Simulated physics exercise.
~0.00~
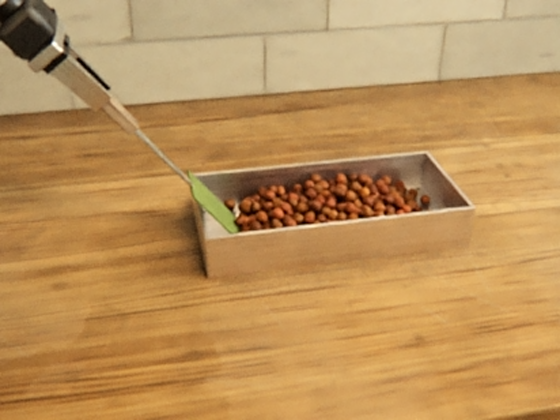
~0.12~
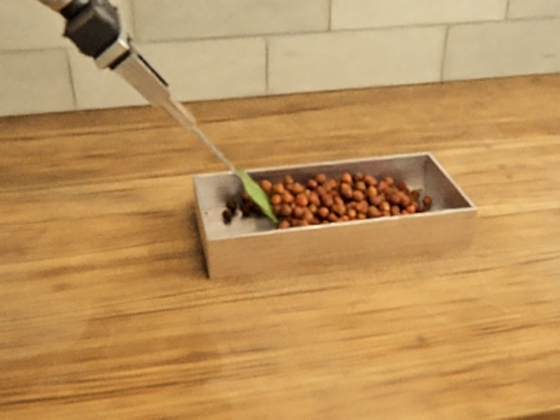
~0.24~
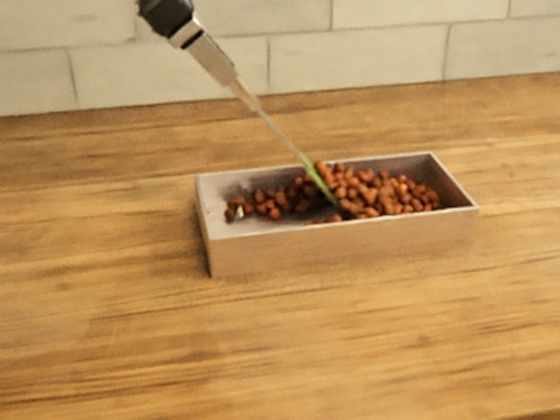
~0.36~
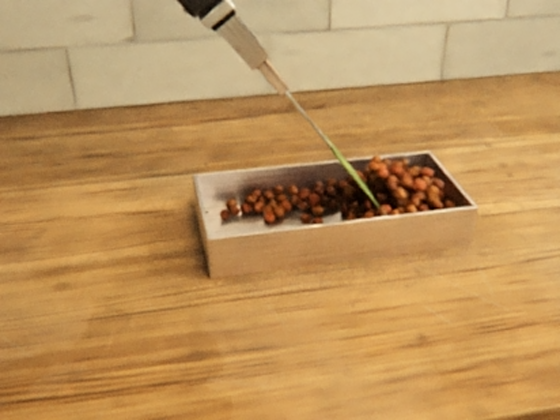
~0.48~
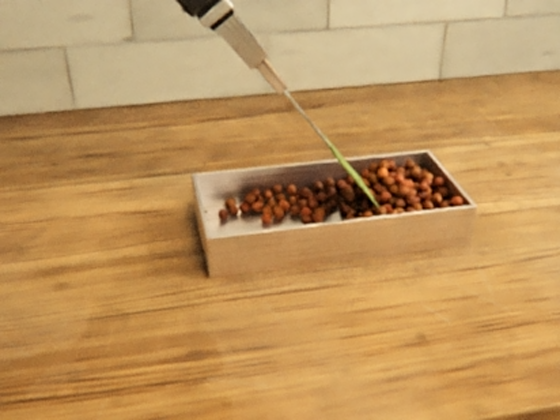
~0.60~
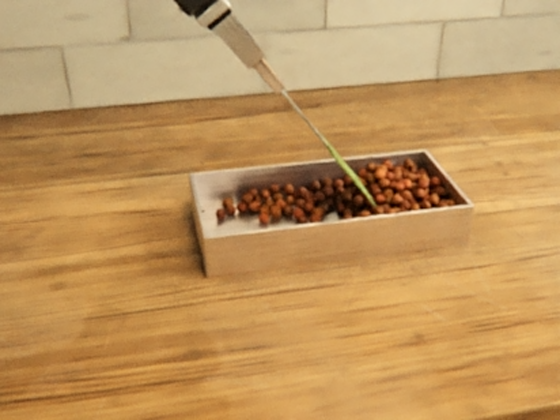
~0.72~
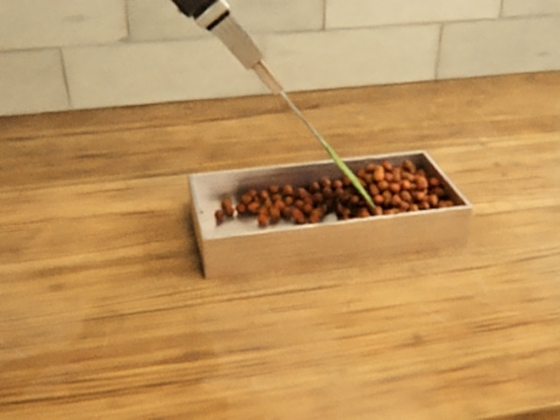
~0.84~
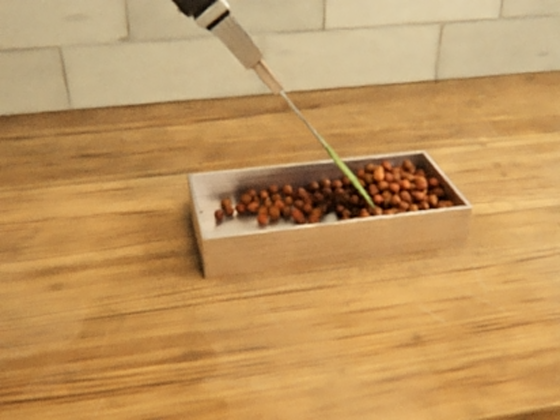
A robot arm pushed a green spatula from left to right through hazelnuts in a metal roasting tin on a wooden surface, heaping many at the right end, then held it still among them, with the nuts still in the tin.
